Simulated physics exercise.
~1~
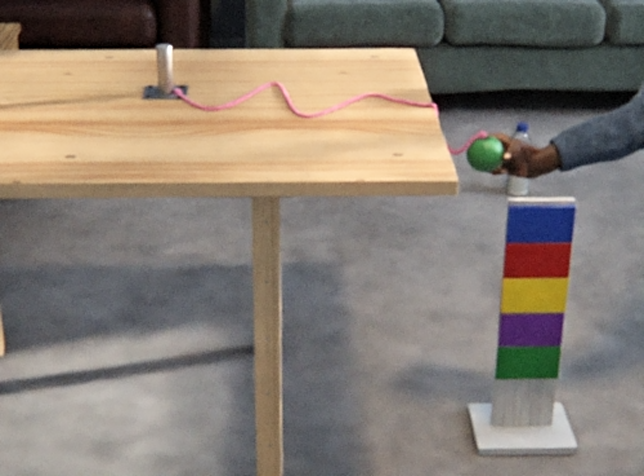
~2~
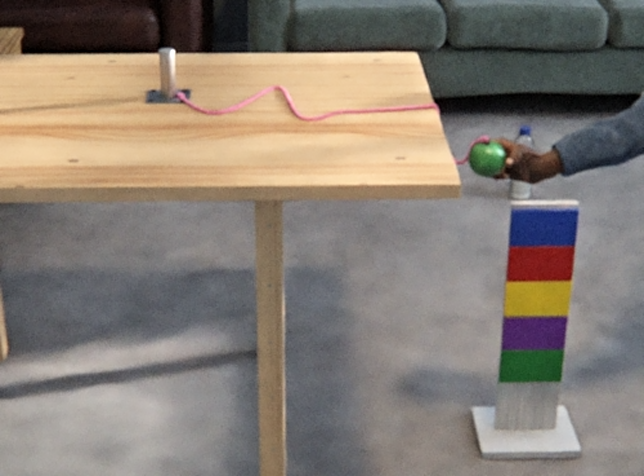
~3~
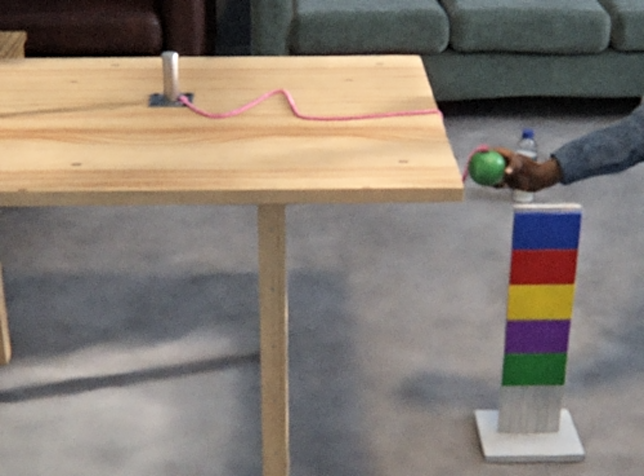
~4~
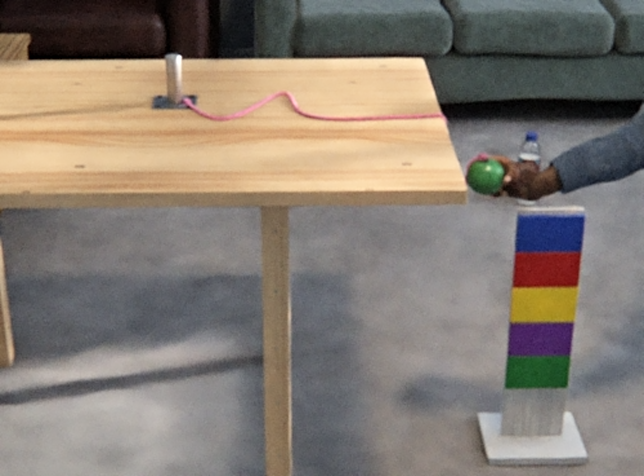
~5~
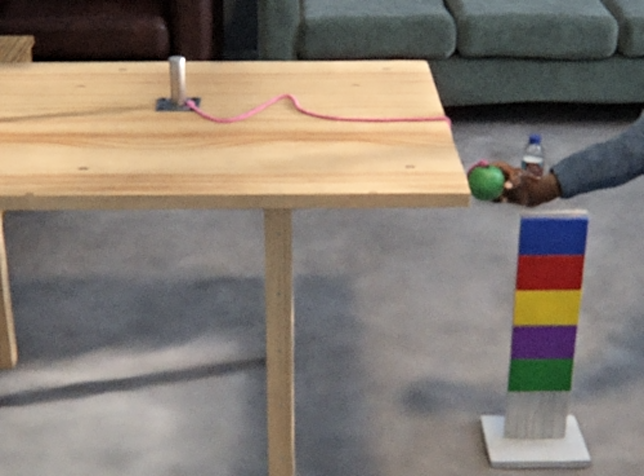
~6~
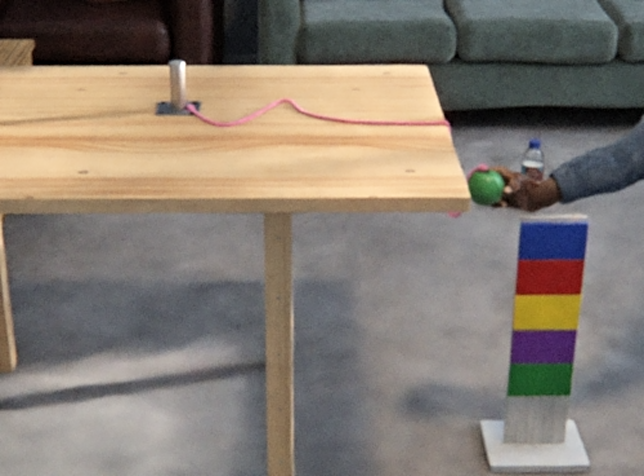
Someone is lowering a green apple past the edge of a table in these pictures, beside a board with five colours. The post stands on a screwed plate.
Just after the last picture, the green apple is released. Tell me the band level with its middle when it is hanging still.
That is the green band.
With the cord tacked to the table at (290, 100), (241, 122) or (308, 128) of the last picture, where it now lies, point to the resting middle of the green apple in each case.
First try near (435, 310), second near (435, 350), third near (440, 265).
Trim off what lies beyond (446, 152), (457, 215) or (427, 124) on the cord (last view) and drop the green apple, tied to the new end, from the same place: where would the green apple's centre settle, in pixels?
Estimated positions in order: (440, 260); (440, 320); (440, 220).
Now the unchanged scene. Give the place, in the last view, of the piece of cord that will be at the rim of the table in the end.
The spot located at (346, 121) in the last picture.
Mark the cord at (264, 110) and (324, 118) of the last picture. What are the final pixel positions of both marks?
Roughly at (313, 112), and the other roughly at (422, 115).
Soon after, apple near (421, 357); level with green.
Then, apple near (434, 365); level with green.
At rest, apple near (430, 367); level with green. The cord holds its middle at green.
